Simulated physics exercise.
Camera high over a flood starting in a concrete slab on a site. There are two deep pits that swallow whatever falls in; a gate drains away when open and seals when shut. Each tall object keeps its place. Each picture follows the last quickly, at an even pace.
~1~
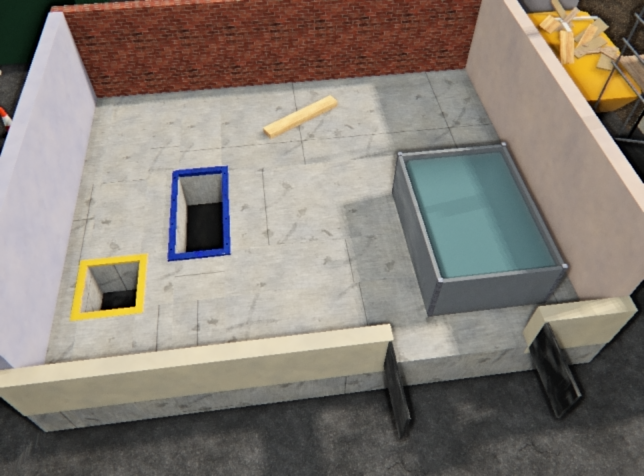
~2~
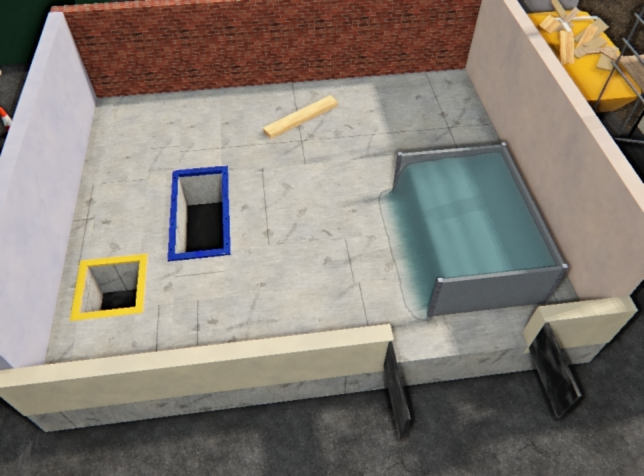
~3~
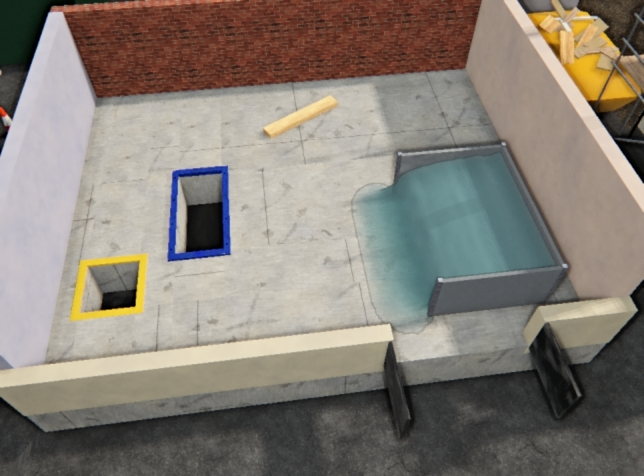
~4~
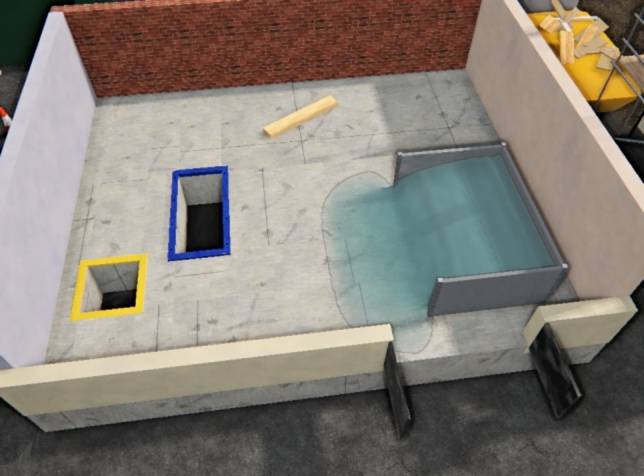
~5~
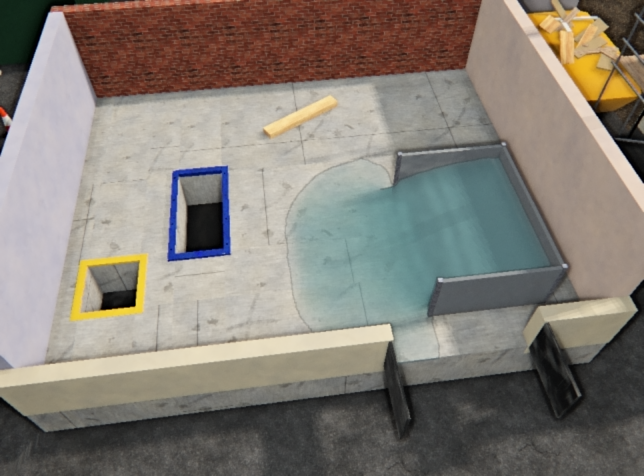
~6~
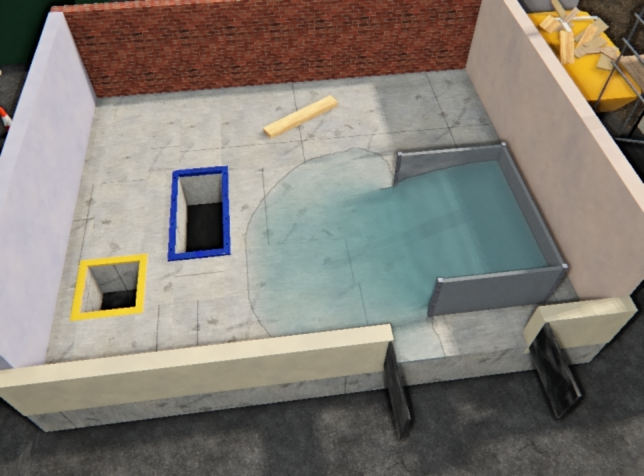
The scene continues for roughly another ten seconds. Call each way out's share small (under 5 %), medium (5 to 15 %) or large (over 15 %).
Small, medium or large: The gate gets a small share; the blue pit gets a large share; the yellow pit gets a large share.
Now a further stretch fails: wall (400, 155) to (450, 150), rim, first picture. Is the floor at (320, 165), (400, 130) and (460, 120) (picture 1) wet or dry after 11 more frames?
Result, in sequence: Inundated; inundated; inundated.
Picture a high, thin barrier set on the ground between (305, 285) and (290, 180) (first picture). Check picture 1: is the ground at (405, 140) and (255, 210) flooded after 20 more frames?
In turn, the first is submerged and the second spared.
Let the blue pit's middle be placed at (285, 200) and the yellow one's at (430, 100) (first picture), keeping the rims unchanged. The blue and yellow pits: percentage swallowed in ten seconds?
Blue 30 %; yellow 6 %.
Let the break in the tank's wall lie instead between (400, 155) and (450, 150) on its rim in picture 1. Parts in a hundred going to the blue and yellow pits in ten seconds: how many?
Result - blue: 2 %; yellow: 6 %.
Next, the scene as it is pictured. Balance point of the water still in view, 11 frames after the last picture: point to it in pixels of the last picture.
Near (319, 263) in the last view.
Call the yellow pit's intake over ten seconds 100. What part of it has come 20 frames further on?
I make it 45 per cent.
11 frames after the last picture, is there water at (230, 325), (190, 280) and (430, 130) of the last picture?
First swamped, then swamped, then spared.
A moment on, water covers 40 % of the floor; the gate 1 %, the blue pit 4 %, the yellow pit 2 %.
Next, water covers 45 % of the floor; the gate 1 %, the blue pit 13 %, the yellow pit 6 %.
Then, water covers 60 % of the floor; the gate 1 %, the blue pit 20 %, the yellow pit 17 %.
Later, water covers 60 % of the floor; the gate 2 %, the blue pit 23 %, the yellow pit 31 %.
In the end, water covers 80 % of the floor; the gate 2 %, the blue pit 23 %, the yellow pit 38 %.
